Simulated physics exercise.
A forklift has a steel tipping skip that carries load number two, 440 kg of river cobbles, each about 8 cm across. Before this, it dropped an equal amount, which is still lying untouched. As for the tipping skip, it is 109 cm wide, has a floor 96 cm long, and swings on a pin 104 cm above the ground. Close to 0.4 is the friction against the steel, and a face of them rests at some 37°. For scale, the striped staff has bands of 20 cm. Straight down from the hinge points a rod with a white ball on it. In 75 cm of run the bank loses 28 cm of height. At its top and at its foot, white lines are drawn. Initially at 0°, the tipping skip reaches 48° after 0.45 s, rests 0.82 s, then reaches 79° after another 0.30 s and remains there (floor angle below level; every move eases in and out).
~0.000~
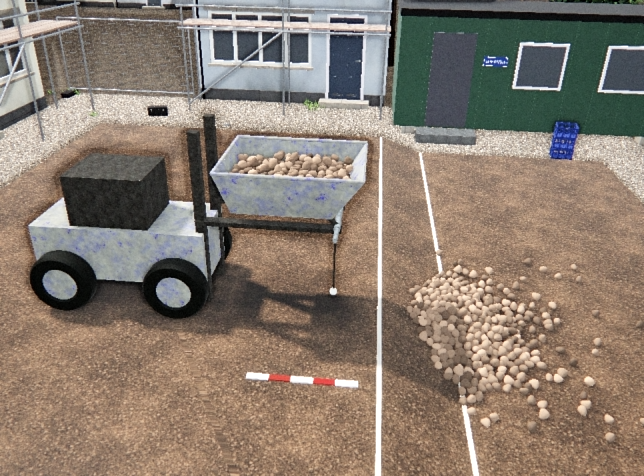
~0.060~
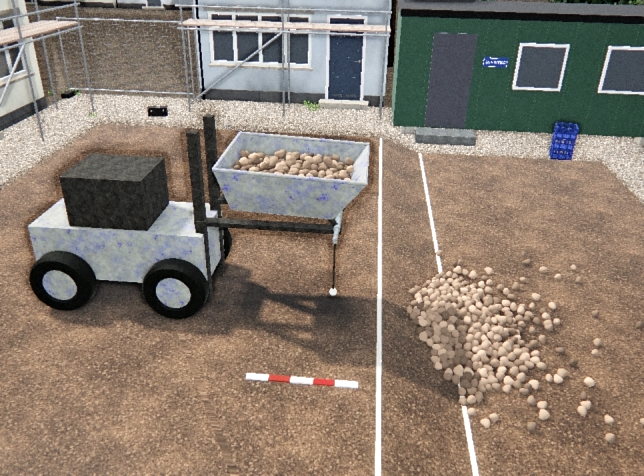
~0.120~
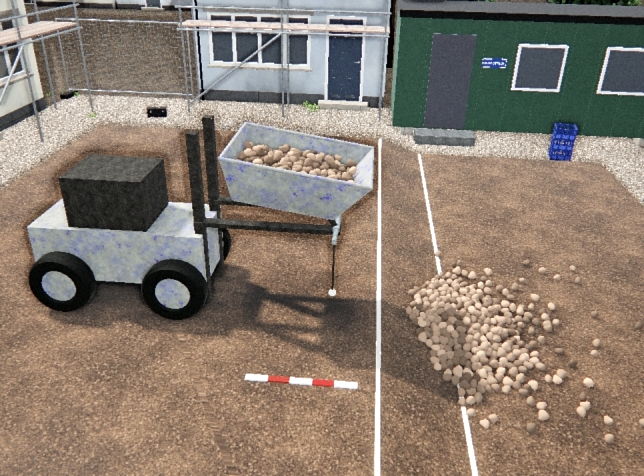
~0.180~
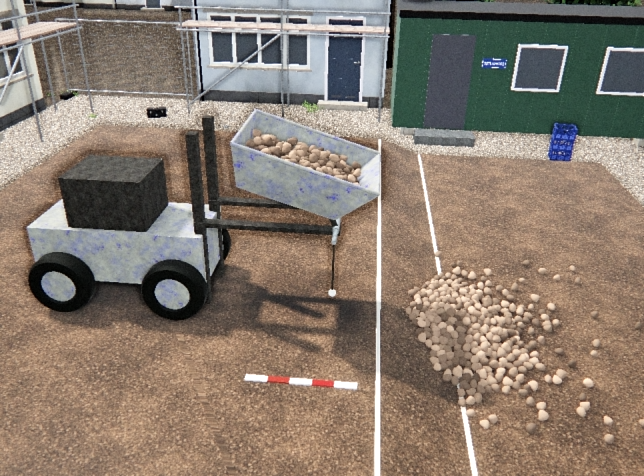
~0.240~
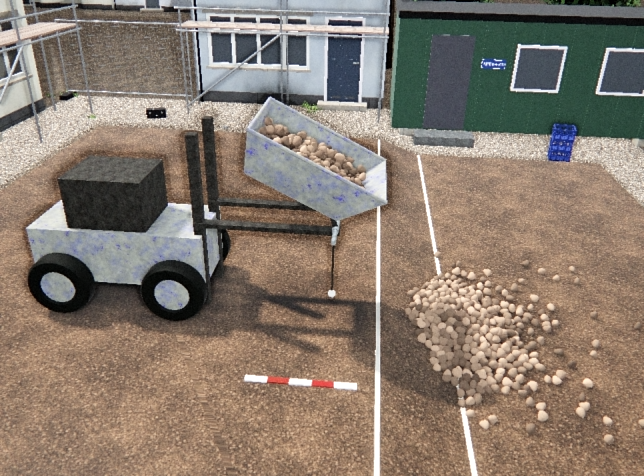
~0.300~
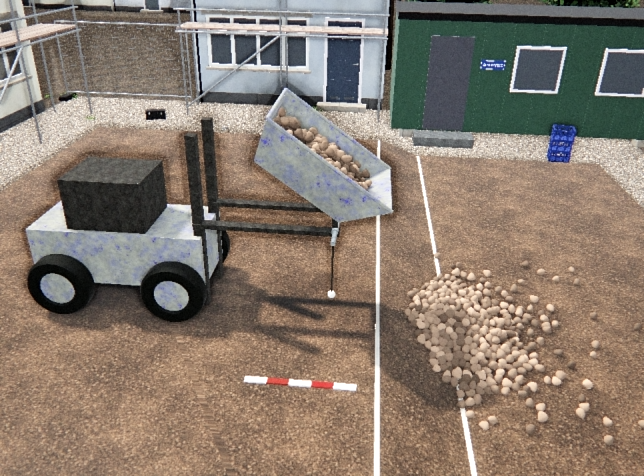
On a brown dirt yard beside a green cabin and scaffolding, a forklift's pale skip full of round stones tilts steadily steeper, its right side lowering and left side rising, while a scattered heap of similar stones lies still.
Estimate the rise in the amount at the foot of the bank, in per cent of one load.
57 %.
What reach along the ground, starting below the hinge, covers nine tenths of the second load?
Around 190 cm.
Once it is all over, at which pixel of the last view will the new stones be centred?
In the last view, about pixel (451, 318).
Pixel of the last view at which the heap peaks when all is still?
Expect the peak around (437, 301).
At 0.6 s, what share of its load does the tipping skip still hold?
Close to 100 in a hundred is still held.
After 0.4 s the floor is at 46°; in per cent of one load, 100 in the tipping skip, 27 on the top or the slope, 72 at the foot of the bank; the foremost stones are at (601, 320).
After 0.6 s the floor is at 48°; in per cent of one load, 100 in the tipping skip, 27 on the top or the slope, 72 at the foot of the bank; the foremost stones are at (601, 320).
After 2.0 s the floor is at 79°; in per cent of one load, 19 in the tipping skip, 75 on the top or the slope, 106 at the foot of the bank; the foremost stones are at (617, 333).
After 4.6 s the floor is at 79°; in per cent of one load, 0 in the tipping skip, 70 on the top or the slope, 129 at the foot of the bank; the foremost stones are at (628, 333). Net gain at the foot of the bank, 57.
